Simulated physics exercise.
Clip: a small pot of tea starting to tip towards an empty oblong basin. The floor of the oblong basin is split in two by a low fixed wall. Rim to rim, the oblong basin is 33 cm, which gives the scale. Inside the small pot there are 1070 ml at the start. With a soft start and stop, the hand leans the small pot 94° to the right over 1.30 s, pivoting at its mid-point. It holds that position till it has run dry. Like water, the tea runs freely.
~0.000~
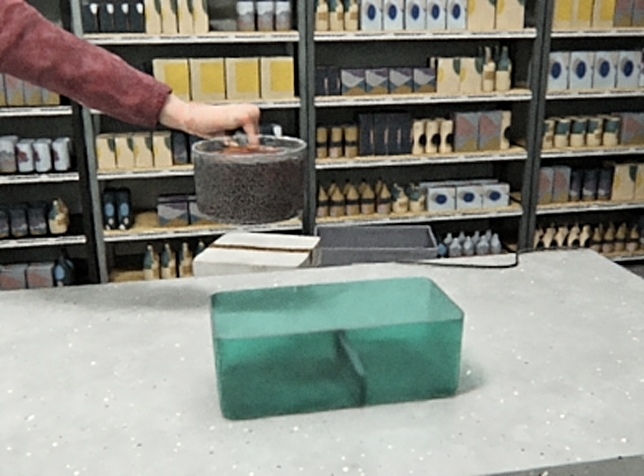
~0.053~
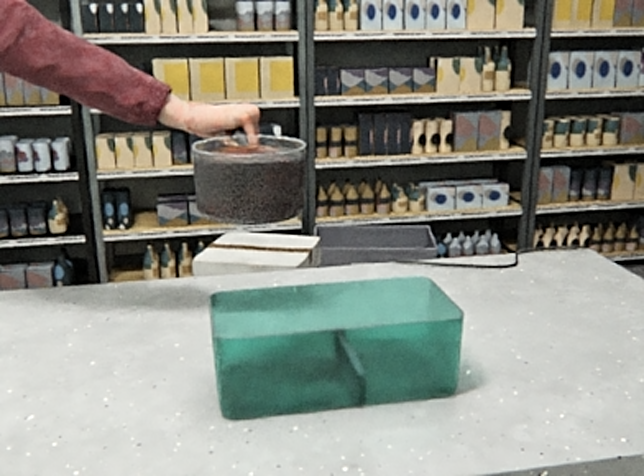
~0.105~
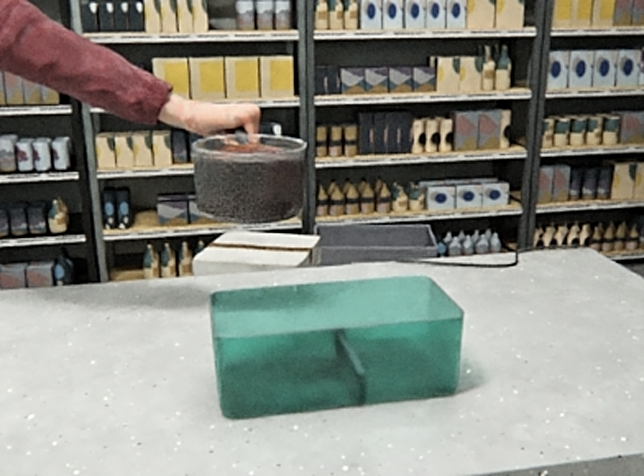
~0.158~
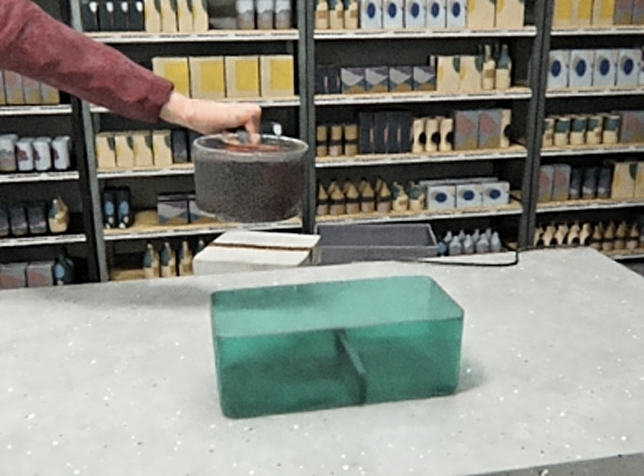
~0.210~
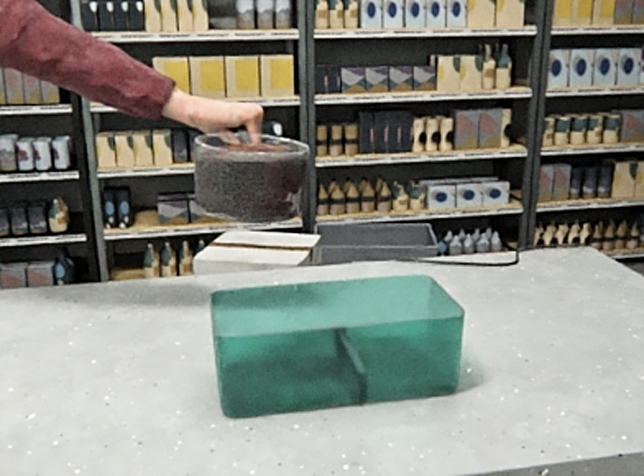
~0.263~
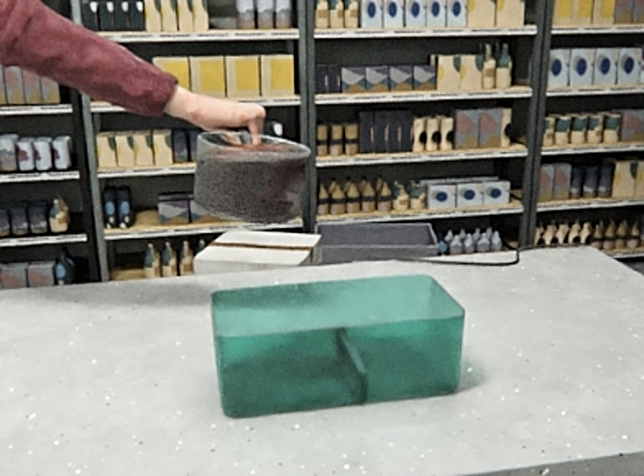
A hand in a maroon sleeve reaches in from the left, holding a clear round pot of dark liquid above a pale speckled counter, seen from a slightly raised, still viewpoint. Below sits an empty, translucent green oblong basin with a low inner wall, with stocked shelves, a white box and a grey tray behind. The hand slowly leans the pot slightly to the right.
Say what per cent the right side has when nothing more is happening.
It has about 75 per cent.
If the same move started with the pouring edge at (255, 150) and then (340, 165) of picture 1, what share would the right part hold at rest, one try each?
It comes to 10 per cent, and then 85 per cent.
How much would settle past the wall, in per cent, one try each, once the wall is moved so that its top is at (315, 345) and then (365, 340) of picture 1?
Respectively 95 and 55 %.
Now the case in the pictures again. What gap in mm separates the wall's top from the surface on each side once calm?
About 34 mm on the left, about 4 mm on the right.
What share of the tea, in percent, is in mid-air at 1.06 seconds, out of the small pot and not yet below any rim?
20 per cent or so.
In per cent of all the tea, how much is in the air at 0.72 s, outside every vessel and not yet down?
It comes to about 22 percent.
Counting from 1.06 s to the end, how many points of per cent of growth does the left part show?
Around 22 in a hundred.
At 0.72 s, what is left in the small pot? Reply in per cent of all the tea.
About 72 percent.
By 0.72 s the tilt is 55° and 72 per cent is still to pour, 1 is left of the wall and 4 right of it.
By 1.06 s the tilt is 86° and 22 per cent is still to pour, 3 is left of the wall and 55 right of it.
By 1.42 s the tilt is 94° and 4 per cent is still to pour, 15 is left of the wall and 76 right of it.
By 1.80 s the tilt is 94° and 1 per cent is still to pour, 23 is left of the wall and 75 right of it.
At rest 24 per cent lies left of the wall, 75 right of it and 1 outside.
